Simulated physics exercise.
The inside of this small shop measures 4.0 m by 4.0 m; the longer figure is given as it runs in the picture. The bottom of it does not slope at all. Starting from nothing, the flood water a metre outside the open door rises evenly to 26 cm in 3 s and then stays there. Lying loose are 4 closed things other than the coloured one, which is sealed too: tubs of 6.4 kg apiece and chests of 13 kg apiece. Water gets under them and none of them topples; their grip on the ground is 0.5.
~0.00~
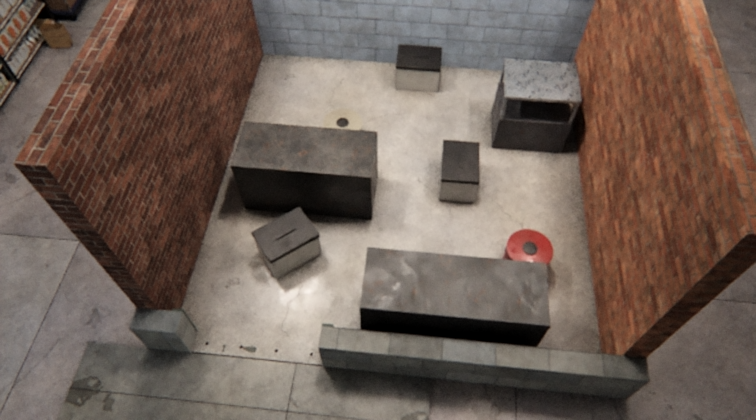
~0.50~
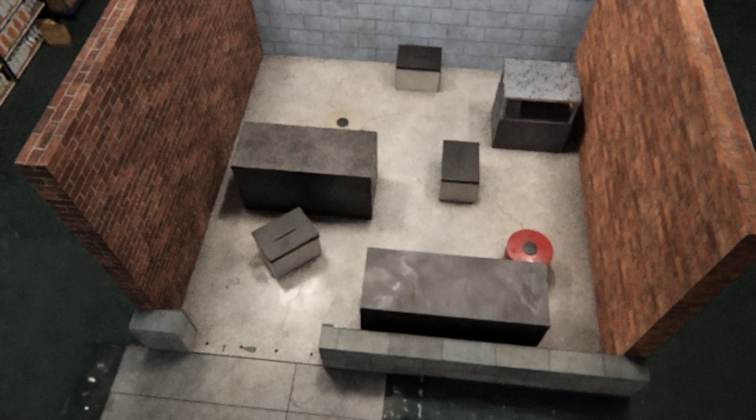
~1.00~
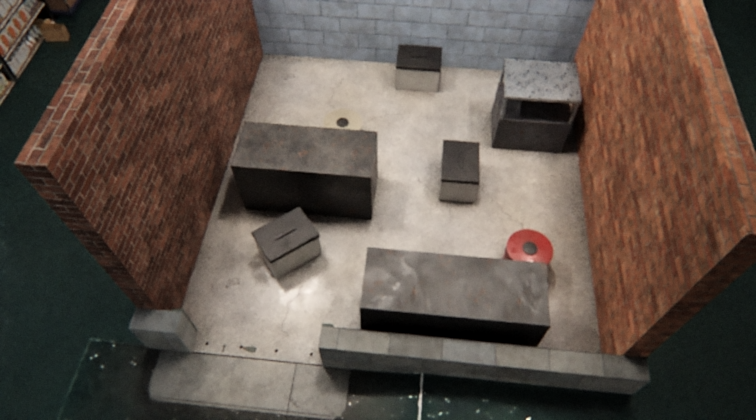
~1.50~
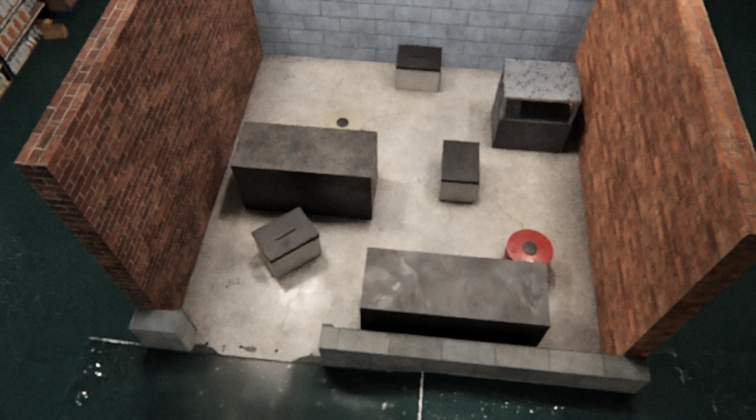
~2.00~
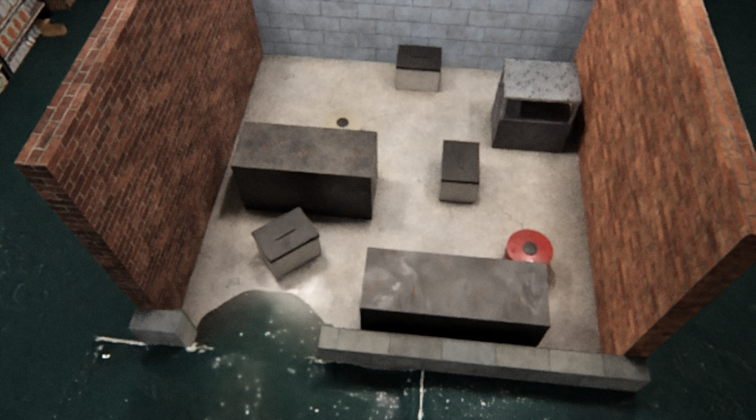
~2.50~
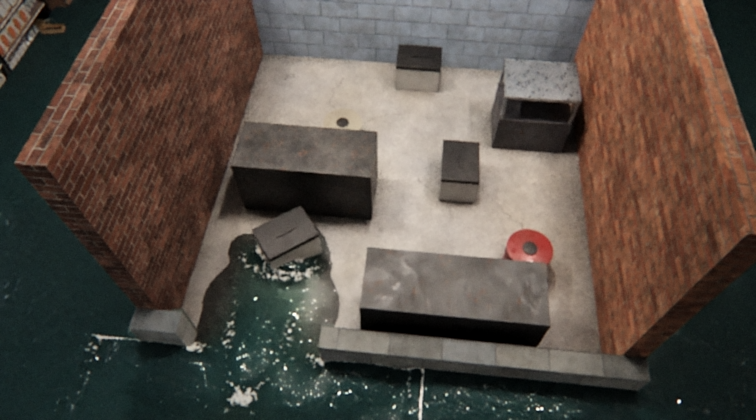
Dark water spread over the ground around a small brick-walled shop, then came in through the gap at the front left and surrounded a loose grey box, while the red tub stayed still.
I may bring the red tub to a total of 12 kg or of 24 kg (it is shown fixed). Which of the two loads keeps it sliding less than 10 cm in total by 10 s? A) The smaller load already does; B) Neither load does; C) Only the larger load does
The answer is B.
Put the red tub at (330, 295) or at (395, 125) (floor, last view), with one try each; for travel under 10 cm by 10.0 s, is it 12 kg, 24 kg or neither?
Log: Try 1 neither pick works; try 2 the heavier pick is required.
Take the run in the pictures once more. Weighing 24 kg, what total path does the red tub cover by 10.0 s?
The total path comes to around 20 cm.
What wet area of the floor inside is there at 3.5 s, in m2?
4.0 m2.
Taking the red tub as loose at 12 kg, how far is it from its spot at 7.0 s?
Around 50 centimetres out of place.
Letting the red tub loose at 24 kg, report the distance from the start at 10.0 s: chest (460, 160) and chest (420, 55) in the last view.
In that order: 120 cm, 120 cm.
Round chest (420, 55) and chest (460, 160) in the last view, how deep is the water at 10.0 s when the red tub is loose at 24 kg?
Depth approx. 12 cm / 8 cm.
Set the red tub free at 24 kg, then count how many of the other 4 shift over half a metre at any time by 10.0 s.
My count gives 3.
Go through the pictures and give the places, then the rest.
The first frame shows the red tub at (530, 249) rests on the ground; water covers 0.0 m2; 0 of 5 have shifted.
The second frame shows the red tub at (530, 249), on the bottom; 0.0 m2 under water; 0 of 5 have shifted.
The third frame shows the red tub at (530, 249), on the bottom; 0.0 m2 under water; 0 of 5 have shifted.
The fourth frame shows the red tub at (530, 249), on the bottom; 0.0 m2 under water; 0 of 5 have shifted.
The fifth frame shows the red tub at (530, 249), on the bottom; water covers 0.4 m2; 0 of 5 have shifted.
The sixth frame shows the red tub at (530, 249) rests on the ground; water covers 1.2 m2; 0 of 5 have shifted.
After 3.5 s the red tub would be 0 cm from its start with 12 kg and 0 cm from its start with 24 kg; 0 cm of water round it then.
After 4.5 s the red tub would be 0 cm from its start with 12 kg and 0 cm from its start with 24 kg; 2 cm of water round it then.
After 7.0 s the red tub would be 47 cm from its start with 12 kg and 9 cm from its start with 24 kg; 9 cm of water round it then.
After 10.0 s the red tub would be 77 cm from its start with 12 kg and 21 cm from its start with 24 kg; 14 cm of water round it then.
